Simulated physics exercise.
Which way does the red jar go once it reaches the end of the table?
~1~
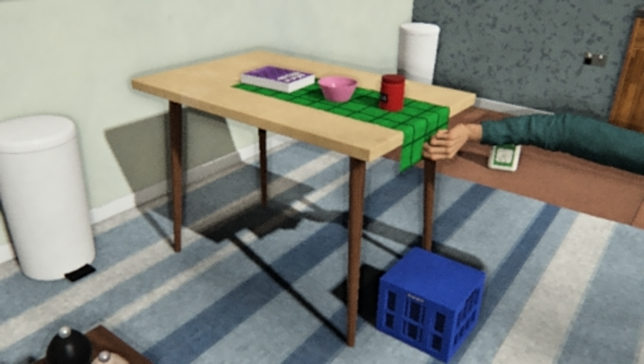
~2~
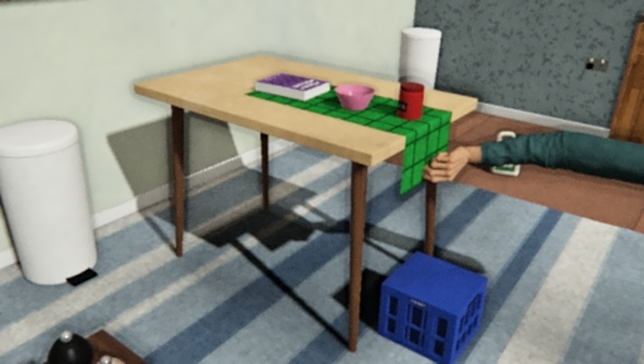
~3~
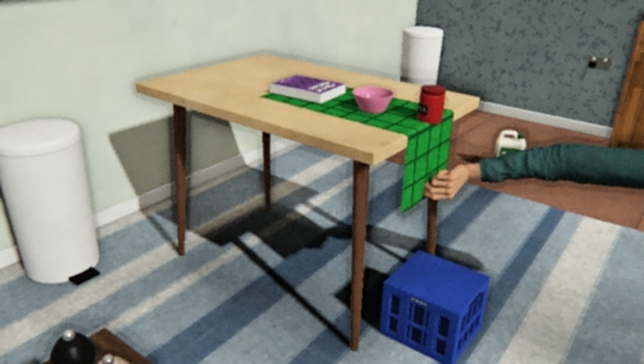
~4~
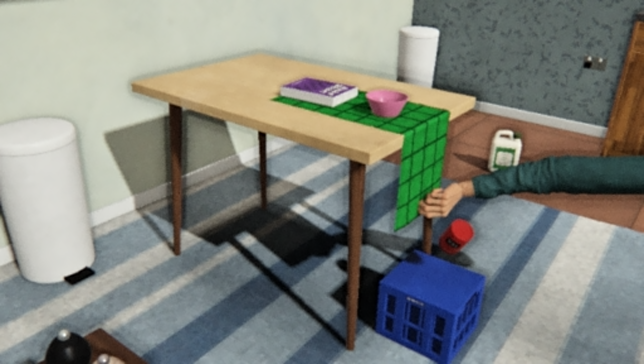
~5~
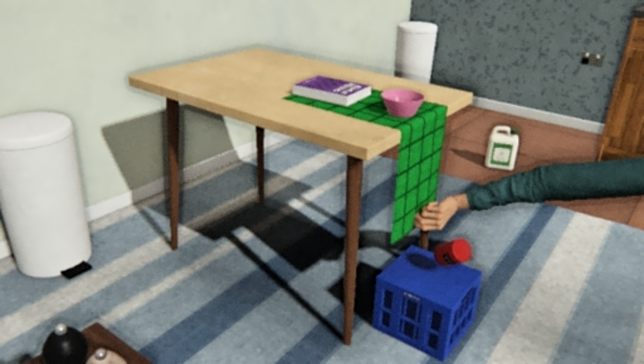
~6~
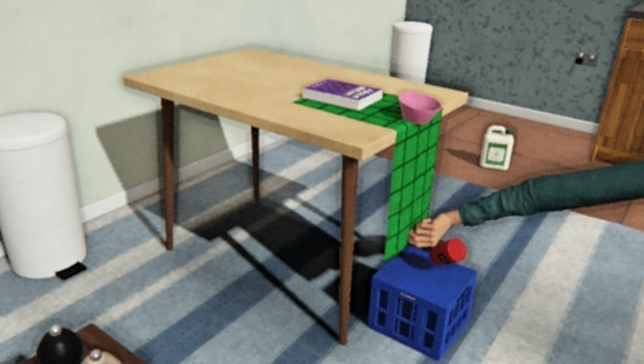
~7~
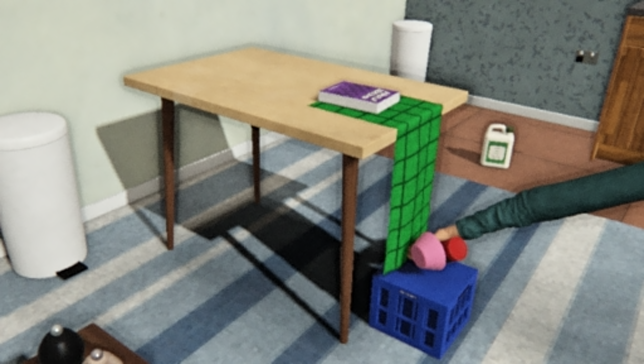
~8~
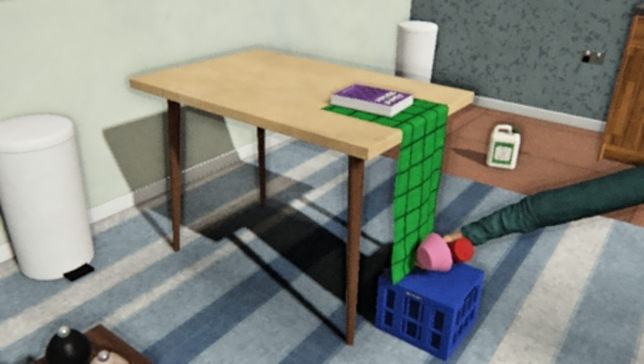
The red jar goes down, dropping off the end of the table towards the blue crate.
